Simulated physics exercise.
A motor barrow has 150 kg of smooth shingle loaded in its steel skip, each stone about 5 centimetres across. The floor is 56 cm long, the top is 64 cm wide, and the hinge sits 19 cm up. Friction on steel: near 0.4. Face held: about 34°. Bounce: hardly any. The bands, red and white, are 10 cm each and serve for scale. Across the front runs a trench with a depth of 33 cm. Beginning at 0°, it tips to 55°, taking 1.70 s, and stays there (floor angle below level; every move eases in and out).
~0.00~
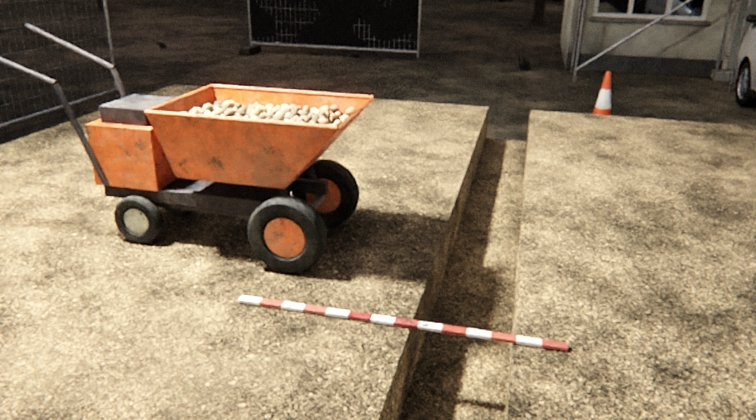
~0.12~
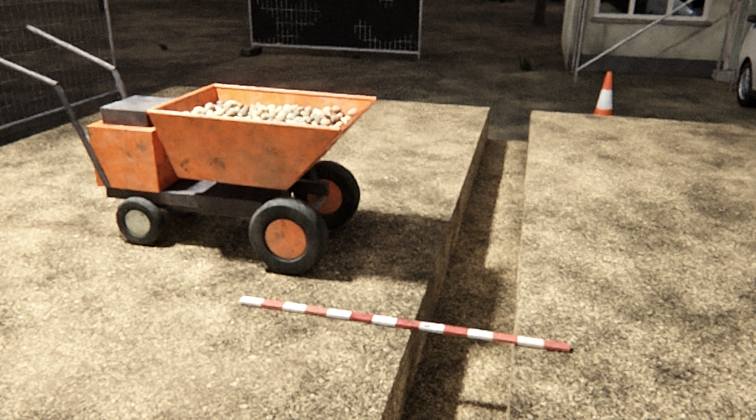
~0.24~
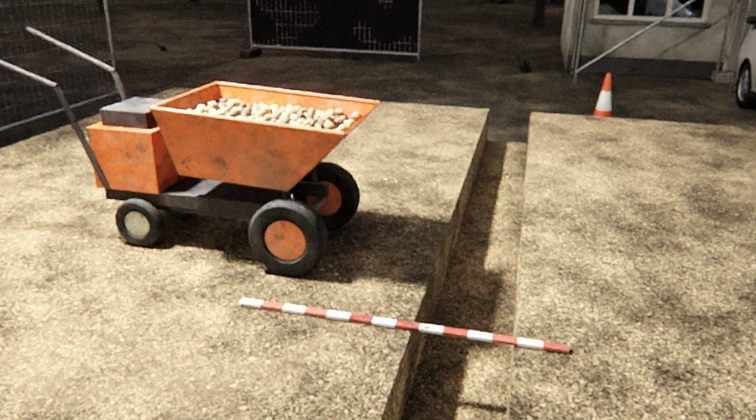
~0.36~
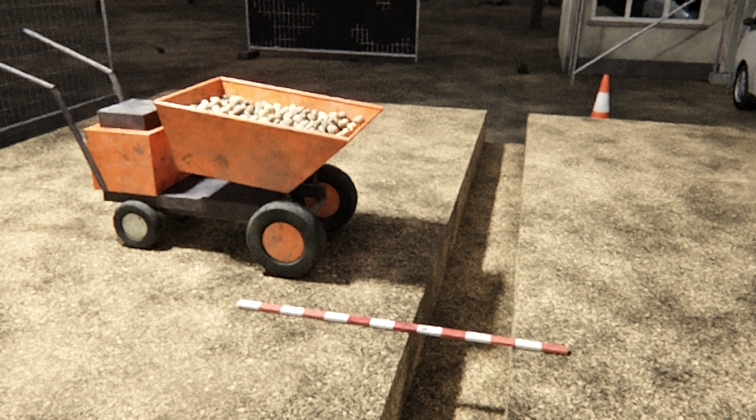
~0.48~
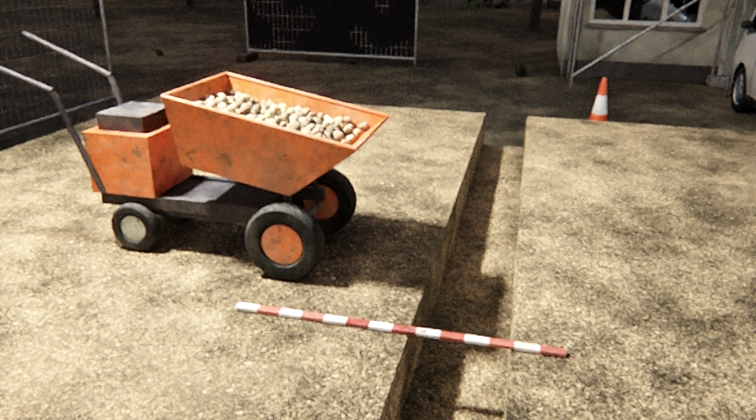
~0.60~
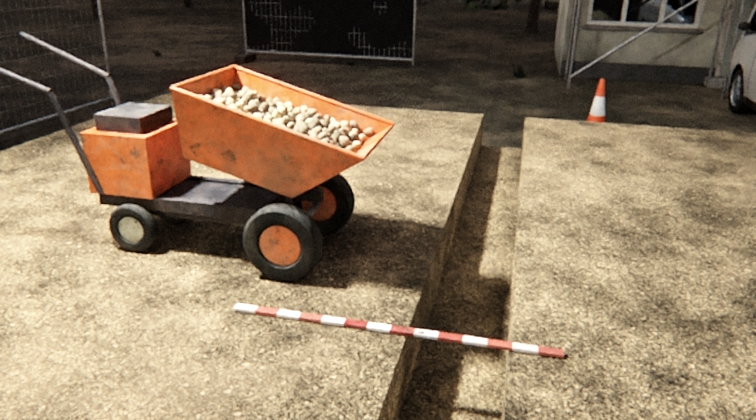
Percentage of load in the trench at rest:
74 %.
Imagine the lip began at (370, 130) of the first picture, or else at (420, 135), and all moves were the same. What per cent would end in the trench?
I'd expect some 75 per cent, then some 35.
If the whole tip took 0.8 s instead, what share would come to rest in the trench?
Something close to 75 per cent.
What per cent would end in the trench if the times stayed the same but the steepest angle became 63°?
I'd expect around 100 in a hundred.
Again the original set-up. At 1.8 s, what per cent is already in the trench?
By then, around 15 percent.
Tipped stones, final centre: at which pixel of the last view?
In the last view, about (463, 318).
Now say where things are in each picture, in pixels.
In the first frame, the skip is at 0°, its lip at (337, 128); the top of the load is at (252, 111).
In the second frame, lip at (340, 130), floor tilted 1°, highest stones at (232, 111); the stones move at 0.1 m/s on average.
In the third frame, lip at (344, 134), floor tilted 3°, highest stones at (224, 109); the stones move at 0.2 m/s on average.
In the fourth frame, the skip is at 6°, its lip at (349, 141); the top of the load is at (225, 105); the stones move at 0.3 m/s on average.
In the fifth frame, the skip is at 11°, its lip at (356, 150); the top of the load is at (227, 101); the stones move at 0.3 m/s on average.
In the sixth frame, lip at (364, 159), floor tilted 16°, highest stones at (232, 94); the stones move at 0.4 m/s on average.
After 1.3 s the floor is at 46°; 100 % in the skip; the foremost stones are at (399, 186).
After 1.8 s the floor is at 55°; 82 % in the skip, 2 % short of the trench, 17 % in the trench; the foremost stones are at (487, 327).
After 2.2 s the floor is at 55°; 57 % in the skip, 2 % short of the trench, 41 % in the trench; the foremost stones are at (505, 335).
After 4.1 s the floor is at 55°; 25 % in the skip, 1 % short of the trench, 74 % in the trench; the foremost stones are at (504, 339).
